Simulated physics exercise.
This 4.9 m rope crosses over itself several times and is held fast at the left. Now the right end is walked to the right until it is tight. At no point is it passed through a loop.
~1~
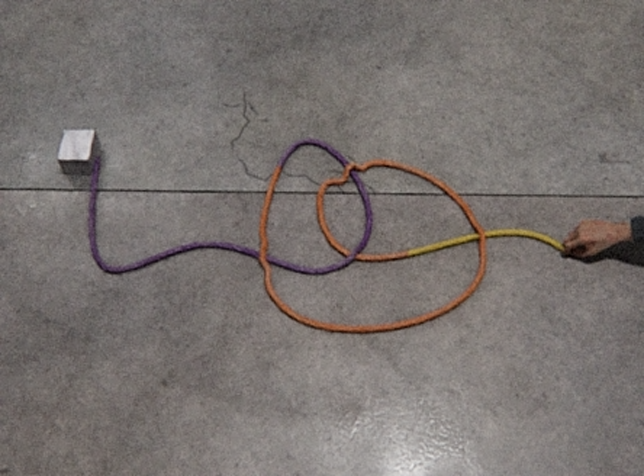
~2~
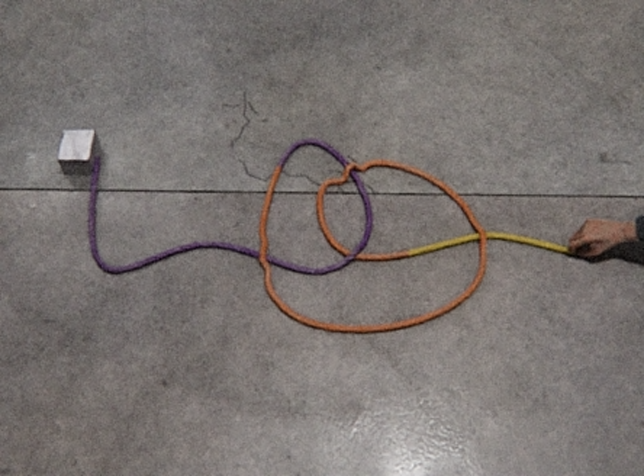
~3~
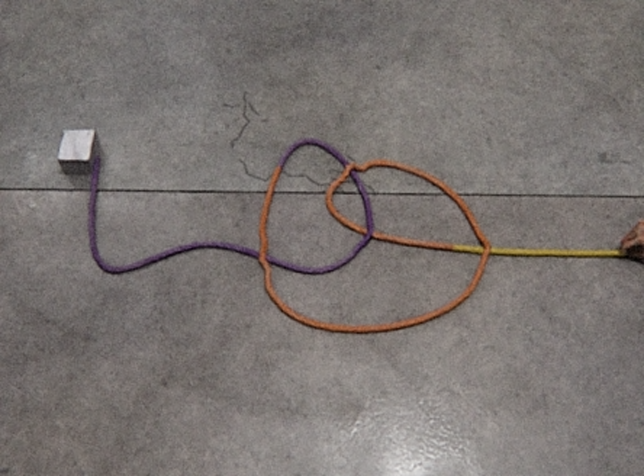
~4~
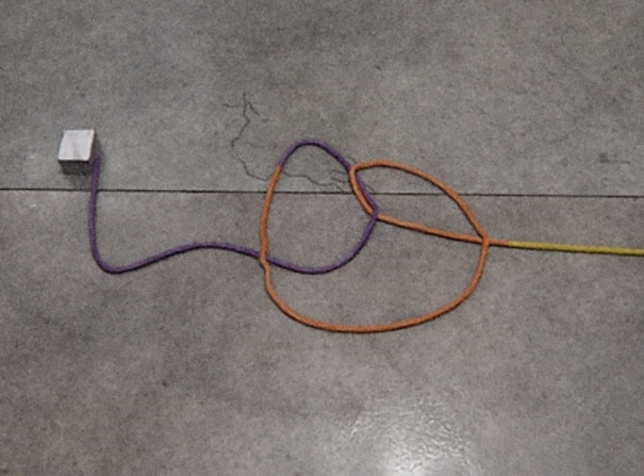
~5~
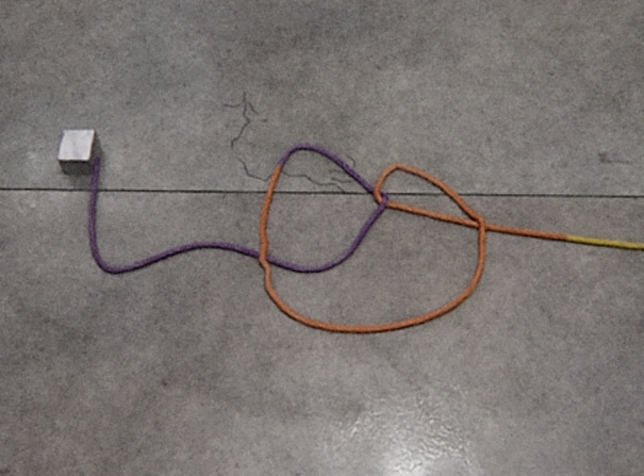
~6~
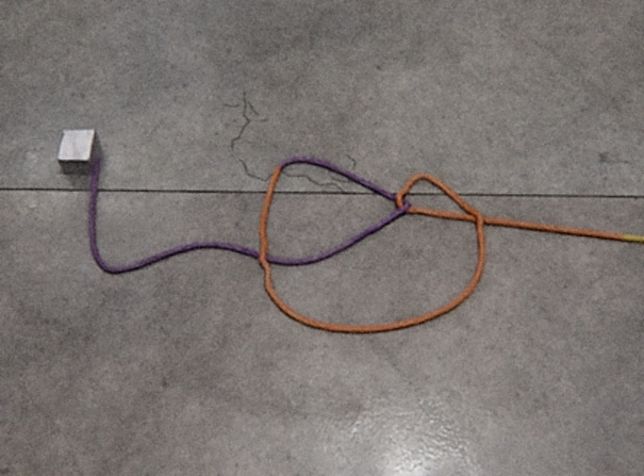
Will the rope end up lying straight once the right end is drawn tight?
Clean line.
Next, the ends are 2.9 m apart, loops still 49 cm across.
Then, the ends are 3.7 m apart, loops still 38 cm across.
After that, the ends are 4.5 m apart, loops still 38 cm across.
Later, the ends are 4.9 m apart, and it runs straight.
At the end, the ends are 4.9 m apart, and it runs straight.
